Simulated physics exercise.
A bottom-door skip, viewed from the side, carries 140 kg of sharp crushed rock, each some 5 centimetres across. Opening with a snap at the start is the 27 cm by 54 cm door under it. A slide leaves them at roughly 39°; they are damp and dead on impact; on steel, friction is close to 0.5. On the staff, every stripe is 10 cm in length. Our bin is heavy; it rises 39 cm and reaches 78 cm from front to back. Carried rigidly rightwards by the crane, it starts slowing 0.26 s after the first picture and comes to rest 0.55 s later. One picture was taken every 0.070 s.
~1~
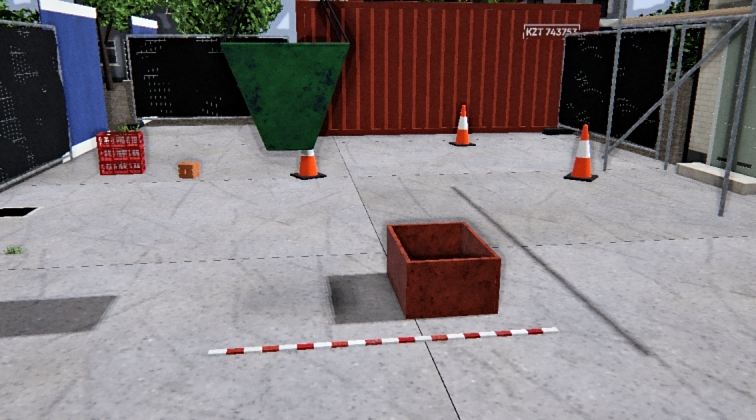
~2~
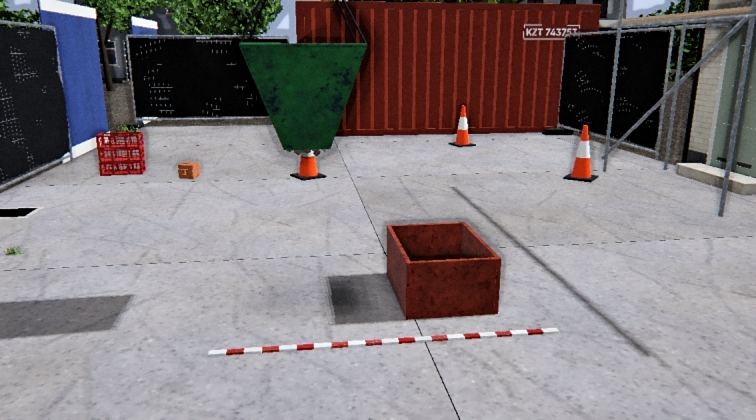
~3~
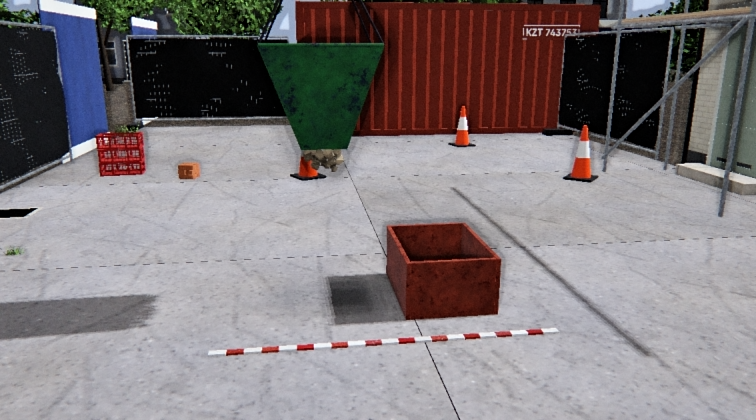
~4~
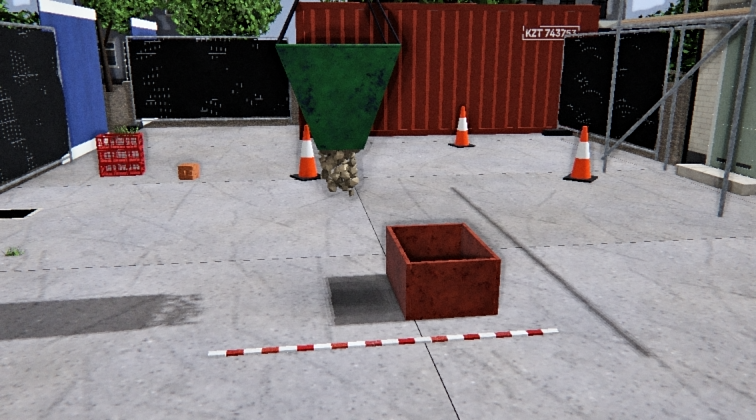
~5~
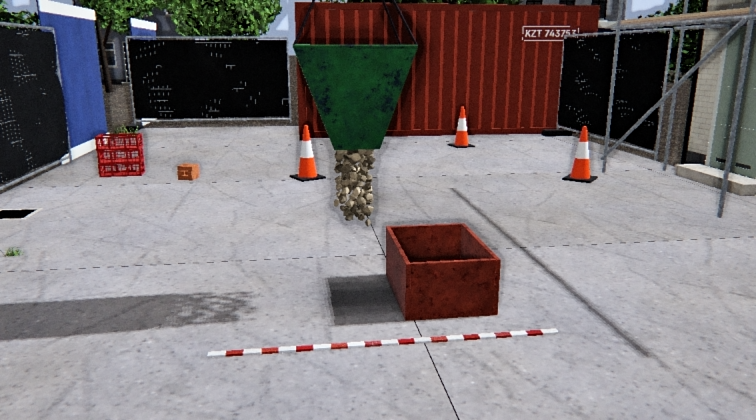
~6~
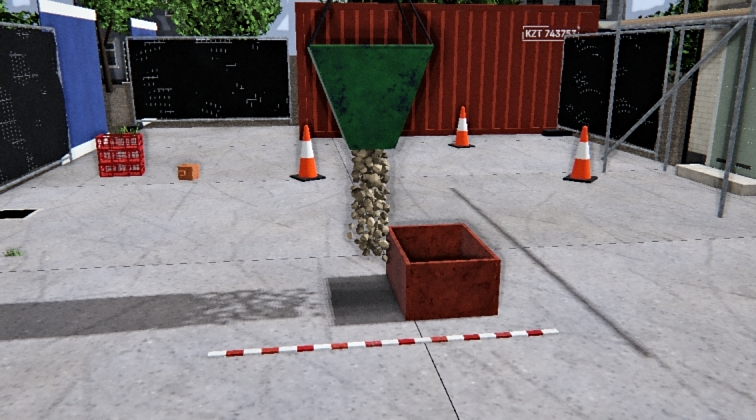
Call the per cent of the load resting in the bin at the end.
Around 82 percent.
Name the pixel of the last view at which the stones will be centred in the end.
Centre at rest: Around (424, 278).
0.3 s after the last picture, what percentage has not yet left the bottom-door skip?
Something like 20 per cent.
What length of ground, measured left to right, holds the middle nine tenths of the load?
Around 80 centimetres.
Then, 0.3 s after the last picture, 21 % in the bottom-door skip, 18 % falling or lying left of the bin, 61 % falling or lying in the bin; the stones farthest right are at (469, 278).
Then, 0.8 s after the last picture, 0 % in the bottom-door skip, 17 % falling or lying left of the bin, 83 % falling or lying in the bin; the stones farthest right are at (472, 278).
Then, 1.4 s after the last picture, 0 % in the bottom-door skip, 18 % falling or lying left of the bin, 82 % falling or lying in the bin; the stones farthest right are at (473, 277).
Then, 2.2 s after the last picture, 0 % in the bottom-door skip, 18 % falling or lying left of the bin, 82 % falling or lying in the bin; the stones farthest right are at (473, 277).
Then, 4.2 s after the last picture, 0 % in the bottom-door skip, 18 % left of the bin, 82 % in the bin; the stones farthest right are at (473, 277).
